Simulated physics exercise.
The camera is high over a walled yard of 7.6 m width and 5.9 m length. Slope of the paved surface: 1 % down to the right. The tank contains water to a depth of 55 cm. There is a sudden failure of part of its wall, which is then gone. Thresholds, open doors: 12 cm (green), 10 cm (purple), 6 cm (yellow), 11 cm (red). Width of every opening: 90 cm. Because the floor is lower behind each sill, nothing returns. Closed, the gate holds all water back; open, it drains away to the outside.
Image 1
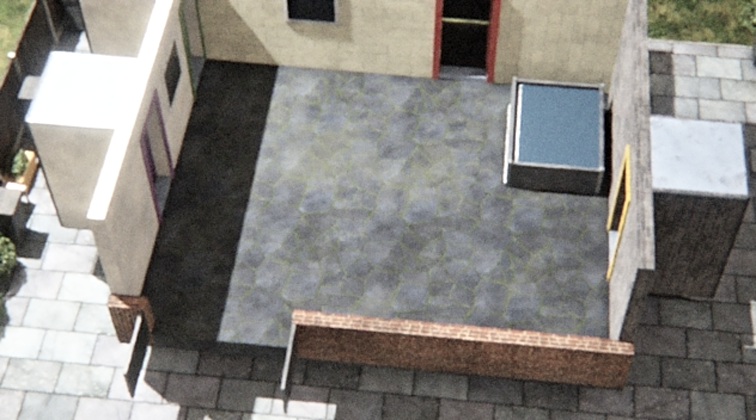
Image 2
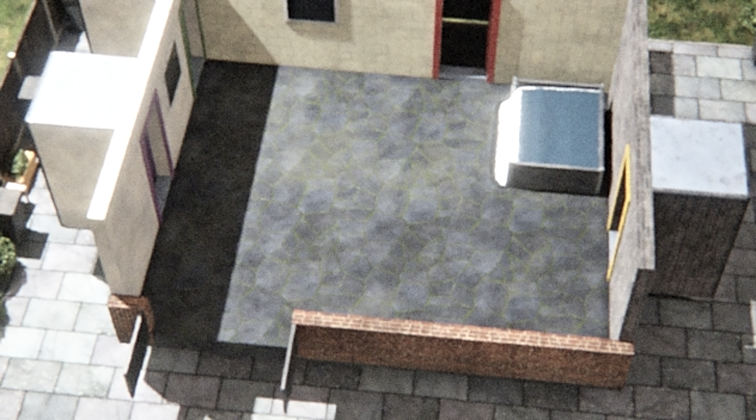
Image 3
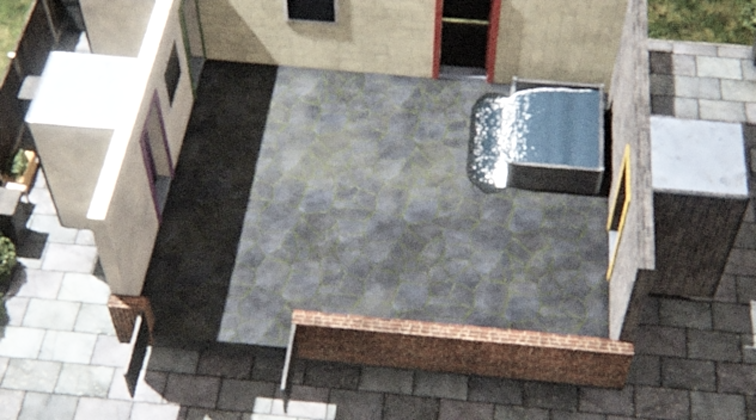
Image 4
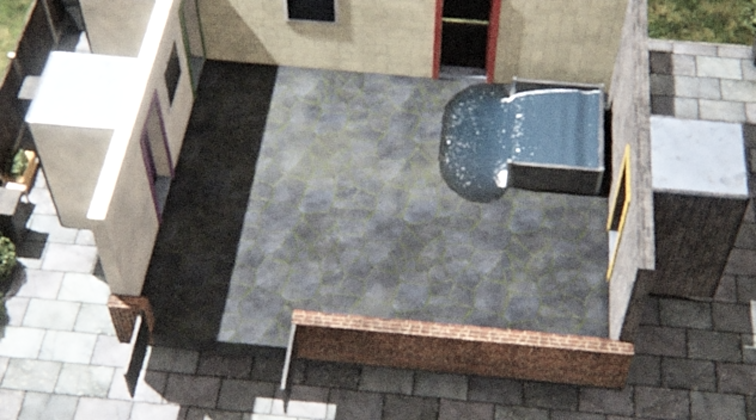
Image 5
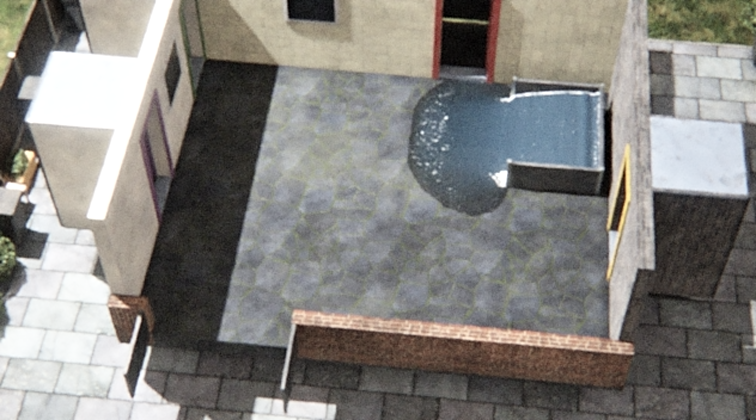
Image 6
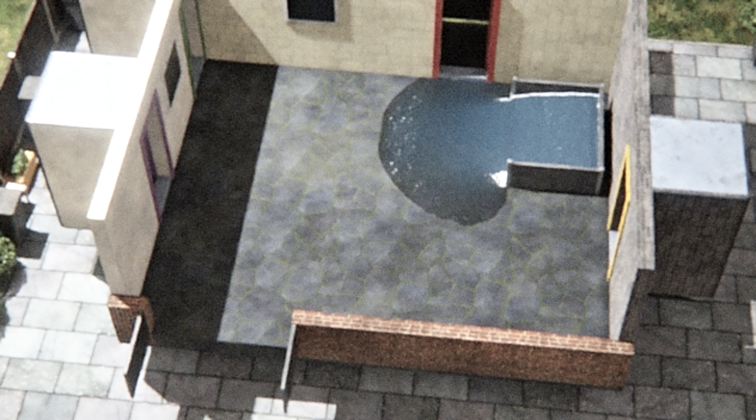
A walled yard with a mottled grey paved floor is seen from high above, with cream walls at the back and left, a low brick wall in front, and a strip of shadow down the left side. A grey-rimmed tank of blue water stands at the right, near a red-framed doorway and a yellow-framed opening. The tank's left side gives way and water pours out, foaming white, then spreads leftward in a widening, rounded dark-blue sheet, while the camera stays still.
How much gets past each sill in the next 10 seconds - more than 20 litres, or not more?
In order: The green door lets in more than the cap, the purple door lets in less than the cap, the yellow door lets in less than the cap, the red door lets in less than the cap.
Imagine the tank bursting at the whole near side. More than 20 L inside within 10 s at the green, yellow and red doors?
Then green would come out on the low side, yellow on the high side and red on the low side.
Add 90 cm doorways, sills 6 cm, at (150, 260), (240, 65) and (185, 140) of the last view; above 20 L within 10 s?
Per doorway, in order: Insufficient / sufficient / sufficient.
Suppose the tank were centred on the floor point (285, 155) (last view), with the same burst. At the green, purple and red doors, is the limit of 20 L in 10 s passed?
Lab note: Vs limit, green door limit broken; purple door limit broken; red door limit held.
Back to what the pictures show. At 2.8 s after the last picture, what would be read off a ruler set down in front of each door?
Readings (cm): Green = 21; purple = 12; yellow = 0; red = 7.
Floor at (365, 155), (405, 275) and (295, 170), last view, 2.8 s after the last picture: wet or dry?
Status of the three spots: Inundated, inundated, inundated.
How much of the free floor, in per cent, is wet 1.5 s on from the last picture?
I'd say around 45 %.
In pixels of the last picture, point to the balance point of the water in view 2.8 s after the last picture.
Its balance point lies near (345, 146).
Then, 0.7 s after the last picture water covers 30 % of the floor and is deepest (19 cm) near (496, 154); green door not reached, purple door not reached, yellow door not reached, red door 11 cm at the sill, 0 L in.
Then, 1.5 s after the last picture water covers 45 % of the floor and is deepest (13 cm) near (497, 147); green door not reached, purple door not reached, yellow door not reached, red door 10 cm at the sill, 2 L in.
Then, 2.8 s after the last picture water covers 60 % of the floor and is deepest (22 cm) near (199, 84); green door 21 cm at the sill, 38 L in, purple door 12 cm at the sill, 0 L in, yellow door not reached, red door 7 cm at the sill, 3 L in.
Then, 5.3 s after the last picture water covers 65 % of the floor and is deepest (9 cm) near (137, 310); green door 7 cm at the sill, 62 L in, purple door 5 cm at the sill, 2 L in, yellow door not reached, red door 4 cm at the sill, 3 L in.
Then, 9.3 s after the last picture water covers 85 % of the floor and is deepest (6 cm) near (290, 334); green door 1 cm at the sill, 63 L in, purple door 1 cm at the sill, 2 L in, yellow door not reached, red door 4 cm at the sill, 3 L in.
